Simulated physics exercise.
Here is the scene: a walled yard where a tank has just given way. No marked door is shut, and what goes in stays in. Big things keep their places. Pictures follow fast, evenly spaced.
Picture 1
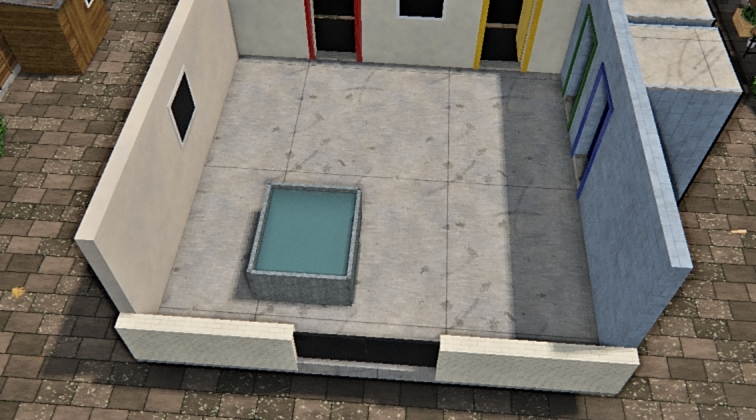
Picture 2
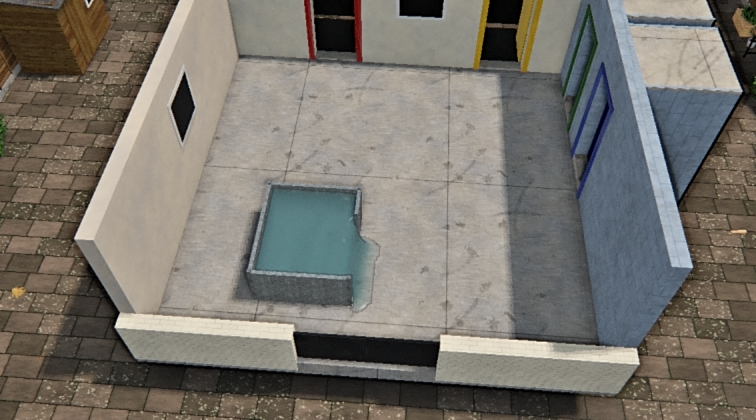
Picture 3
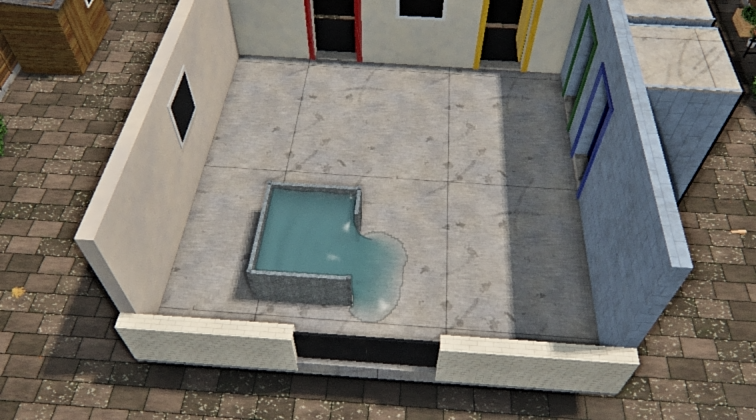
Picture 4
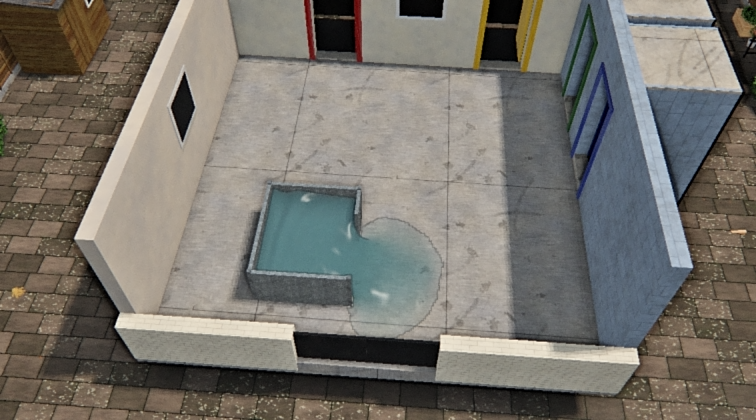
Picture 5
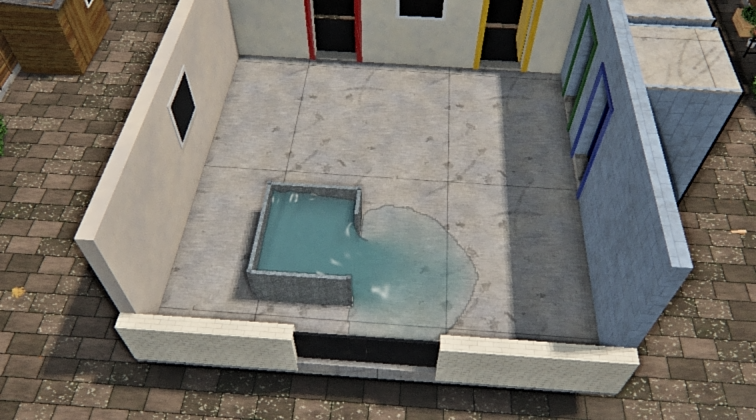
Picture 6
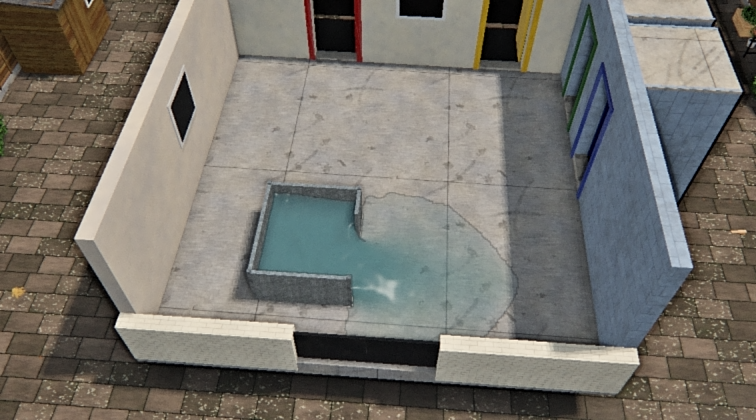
The footage shows a walled yard with a square stone tank of still, blue-green water; then a gap opens in the tank's right side, and water pours out, spreading rightward in a widening, rounded sheet across the pale floor.
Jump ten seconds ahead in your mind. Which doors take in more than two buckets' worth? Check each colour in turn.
My prediction: The yellow door is going to overshoot the allowance; the green door is going to overshoot the allowance; the red door is going to stay inside the allowance; the blue door is going to stay inside the allowance.
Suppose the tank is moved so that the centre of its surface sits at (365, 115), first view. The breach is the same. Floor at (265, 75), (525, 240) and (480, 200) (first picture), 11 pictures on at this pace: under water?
In turn: Clear, awash, under water.
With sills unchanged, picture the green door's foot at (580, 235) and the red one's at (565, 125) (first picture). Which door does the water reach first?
The first to get wet is the green door.
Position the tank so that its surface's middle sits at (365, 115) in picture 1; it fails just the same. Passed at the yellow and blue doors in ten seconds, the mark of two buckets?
At the yellow door it comes out lower; at the blue door it comes out higher.
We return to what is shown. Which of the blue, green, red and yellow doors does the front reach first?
I'd go with the blue door.
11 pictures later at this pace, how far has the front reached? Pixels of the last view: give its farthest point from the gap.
At roughly (569, 150).
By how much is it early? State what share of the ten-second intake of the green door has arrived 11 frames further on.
About 0 %.
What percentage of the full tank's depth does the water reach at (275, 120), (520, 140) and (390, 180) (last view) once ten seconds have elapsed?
First spot 2 %, second 8 %, third 2 %.
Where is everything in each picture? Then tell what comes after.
In the first frame, the open tank at (307, 231) is whole and still.
In the second frame, the front is at (358, 306), out from the gap at (352, 262).
In the third frame, water pours out at (352, 263) and has run to (384, 312).
In the fourth frame, water pours out at (352, 264) and has run to (435, 258).
In the fifth frame, the front is at (471, 273), out from the gap at (352, 264).
In the sixth frame, water pours out at (352, 264) and has run to (512, 288).
A moment on, water covers 25 % of the floor; the yellow door not reached, the green door not reached, the red door not reached, the blue door not reached.
Next, water covers 30 % of the floor; the yellow door not reached, the green door not reached, the red door not reached, the blue door wet at the sill, nothing in.
Then, water covers 35 % of the floor; the yellow door not reached, the green door wet at the sill, nothing in, the red door not reached, the blue door wet at the sill, nothing in.
Later, water covers 60 % of the floor; the yellow door over two buckets in, the green door under two buckets in, the red door not reached, the blue door wet at the sill, nothing in.
In the end, water covers 80 % of the floor; the yellow door far over two buckets in, the green door over two buckets in, the red door wet at the sill, nothing in, the blue door wet at the sill, nothing in.
